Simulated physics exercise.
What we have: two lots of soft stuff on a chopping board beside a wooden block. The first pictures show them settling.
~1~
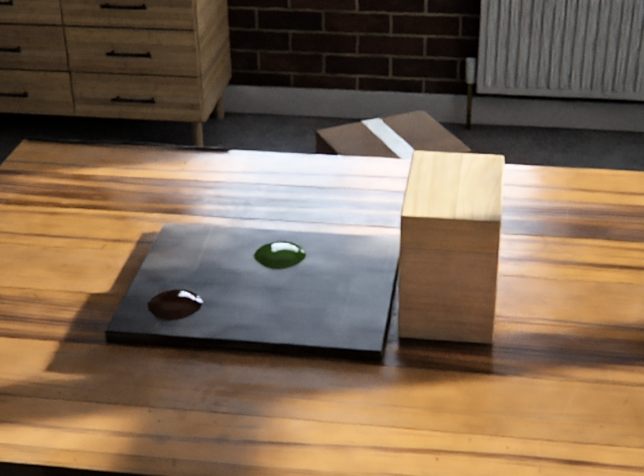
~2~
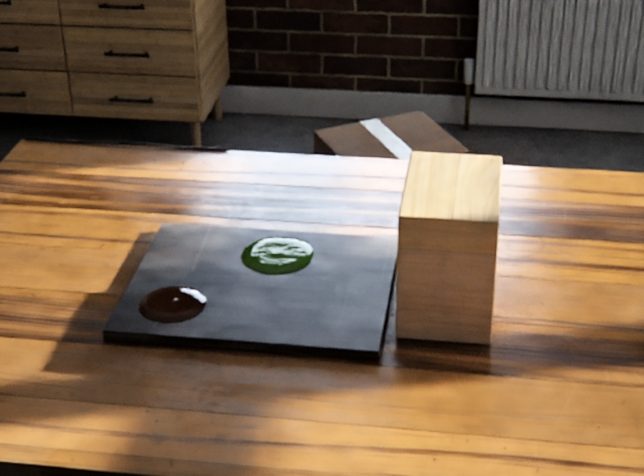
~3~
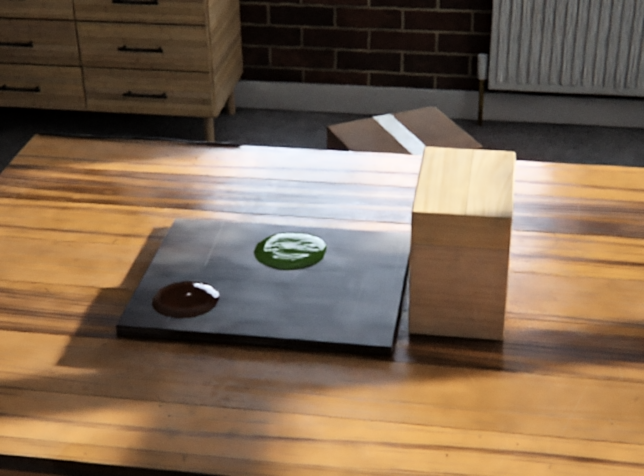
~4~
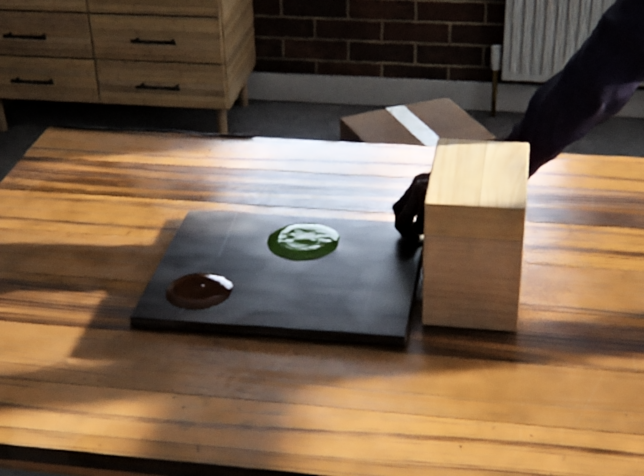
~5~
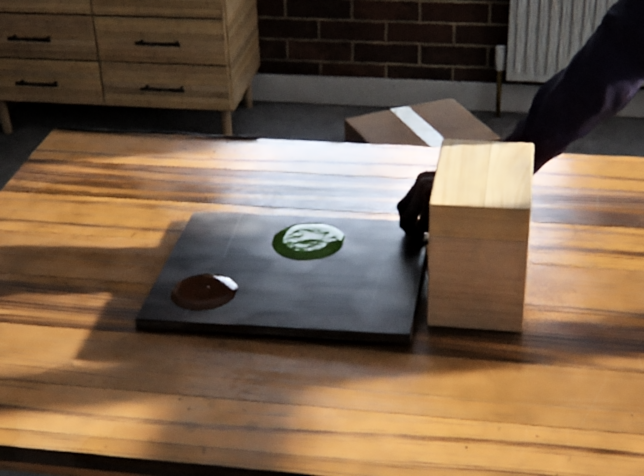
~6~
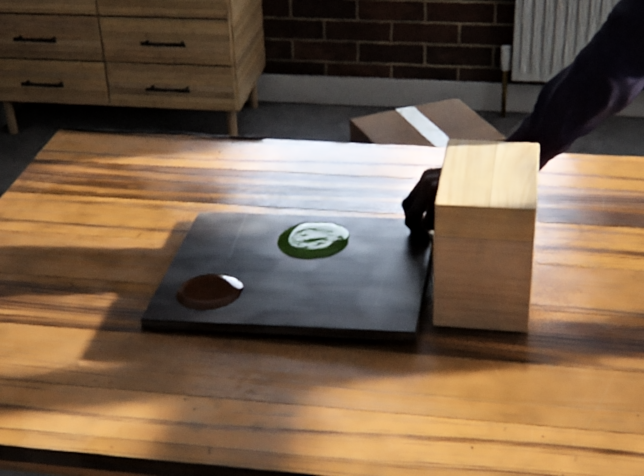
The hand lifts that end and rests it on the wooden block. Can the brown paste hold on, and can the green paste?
The brown paste runs off the low end and the green paste runs off the low end.
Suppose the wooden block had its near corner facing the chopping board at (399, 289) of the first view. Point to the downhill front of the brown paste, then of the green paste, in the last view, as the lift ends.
In turn (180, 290) and (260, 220).
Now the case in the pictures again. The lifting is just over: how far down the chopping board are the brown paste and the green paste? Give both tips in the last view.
About (151, 289) and (213, 217).
A moment on, slope about 33°; the brown paste is dripping off the low end; the green paste has crept down a long way.
Further on, the brown paste is dripping off the low end; the green paste is dripping off the low end.
When it is over, slope about 33°; the brown paste is dripping off the low end; the green paste is dripping off the low end.
